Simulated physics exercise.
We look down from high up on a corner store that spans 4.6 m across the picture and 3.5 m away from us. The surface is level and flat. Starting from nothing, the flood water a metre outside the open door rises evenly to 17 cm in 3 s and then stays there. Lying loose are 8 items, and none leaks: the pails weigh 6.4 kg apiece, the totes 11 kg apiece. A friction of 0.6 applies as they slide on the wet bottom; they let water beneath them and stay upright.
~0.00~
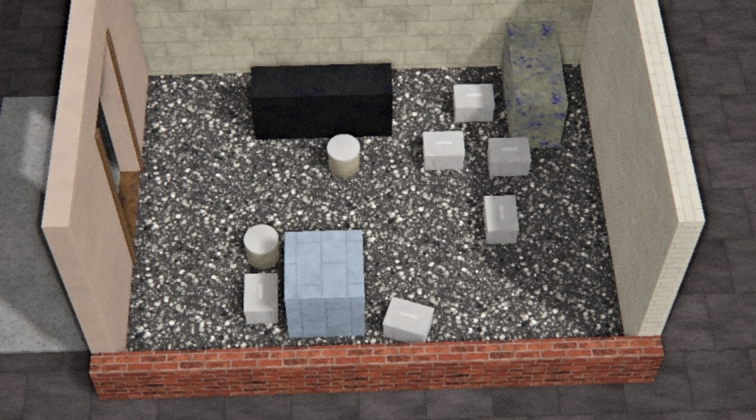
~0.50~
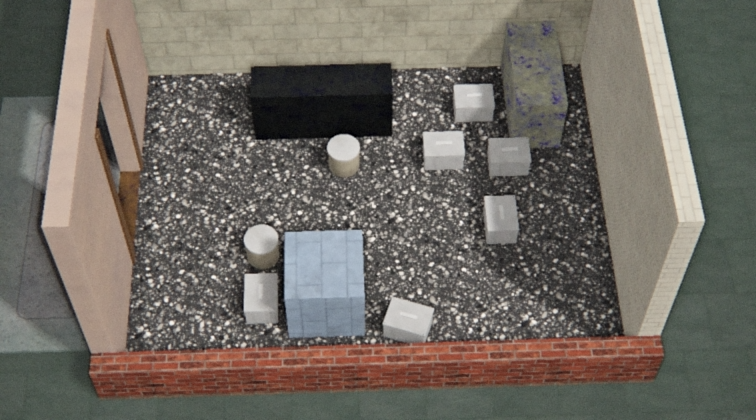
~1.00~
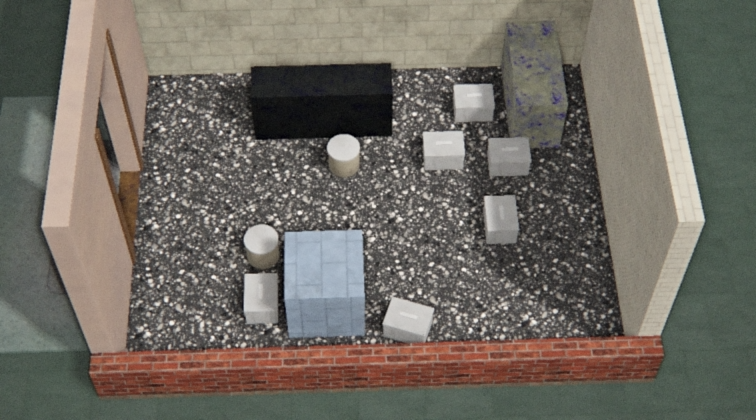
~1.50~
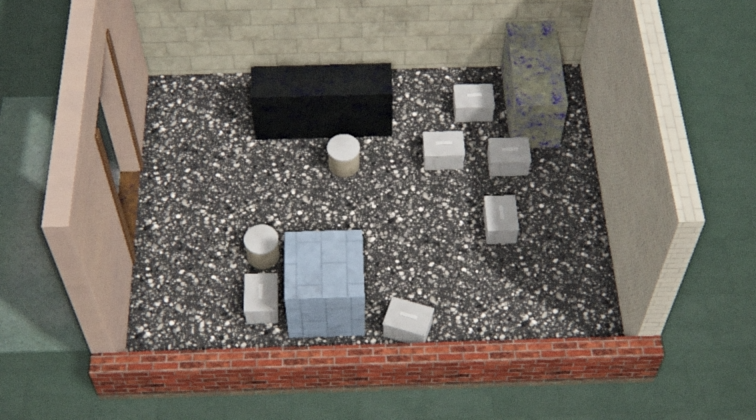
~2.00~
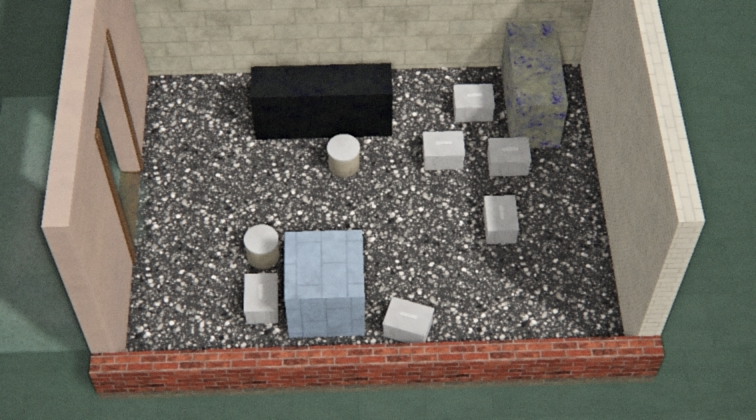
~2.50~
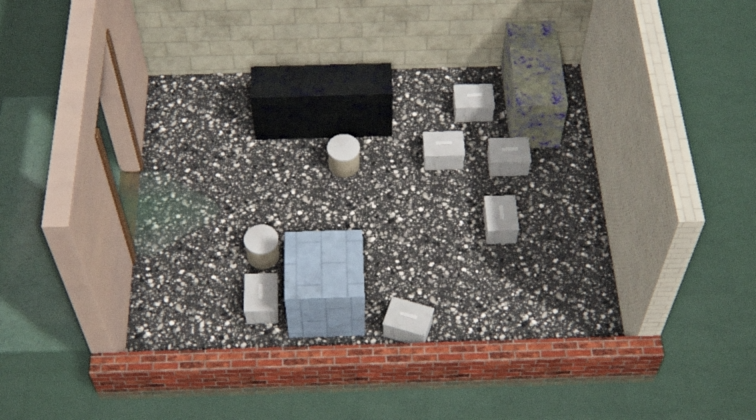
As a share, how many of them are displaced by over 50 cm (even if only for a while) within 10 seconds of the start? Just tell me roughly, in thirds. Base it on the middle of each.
It will be a small share, shy of a third.
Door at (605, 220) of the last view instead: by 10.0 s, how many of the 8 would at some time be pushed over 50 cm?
Then it comes to 1 of them.
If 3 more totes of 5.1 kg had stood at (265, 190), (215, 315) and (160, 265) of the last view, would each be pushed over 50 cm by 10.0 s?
One by one, in that order: Above it, below it, below it.
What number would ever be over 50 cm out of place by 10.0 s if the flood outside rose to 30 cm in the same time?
I count 8 of them in that case.
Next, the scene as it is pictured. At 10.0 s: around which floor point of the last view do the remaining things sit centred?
Near (433, 215).
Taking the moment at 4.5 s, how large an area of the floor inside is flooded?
About 6.0 m2 is covered.
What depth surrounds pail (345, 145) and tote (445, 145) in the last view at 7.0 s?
I'd put it at 6 cm and 4 cm respectively.
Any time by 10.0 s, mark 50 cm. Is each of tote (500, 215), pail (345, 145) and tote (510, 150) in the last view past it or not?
Result, in turn: Stayed within / exceeded / stayed within.
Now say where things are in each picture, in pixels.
The first picture shows a pail at (261, 239) rests on the ground; a pail at (344, 147) rests on the ground; water covers 0.0 m2; 0 of 8 have shifted.
The second picture shows a pail at (261, 239) rests on the ground; a pail at (344, 147) rests on the ground; water covers 0.0 m2; 0 of 8 have shifted.
The third picture shows a pail at (261, 239), on the bottom; a pail at (344, 147), on the bottom; 0.0 m2 under water; 0 of 8 have shifted.
The fourth picture shows a pail at (261, 239) rests on the ground; a pail at (344, 147), on the bottom; water covers 0.0 m2; 0 of 8 have shifted.
The fifth picture shows a pail at (261, 239), on the bottom; a pail at (344, 147), on the bottom; 0.0 m2 under water; 0 of 8 have shifted.
The sixth picture shows a pail at (261, 239), on the bottom; a pail at (344, 147) rests on the ground; 0.5 m2 under water; 0 of 8 have shifted.
After 3.5 s 0 of 8 are over 50 cm from their spots; 0 afloat.
After 4.5 s 0 of 8 are over 50 cm from their spots; 0 afloat.
After 7.0 s 2 of 8 are over 50 cm from their spots; 0 afloat.
After 10.0 s 2 of 8 are over 50 cm from their spots, and 2 have been at some point; 0 afloat.
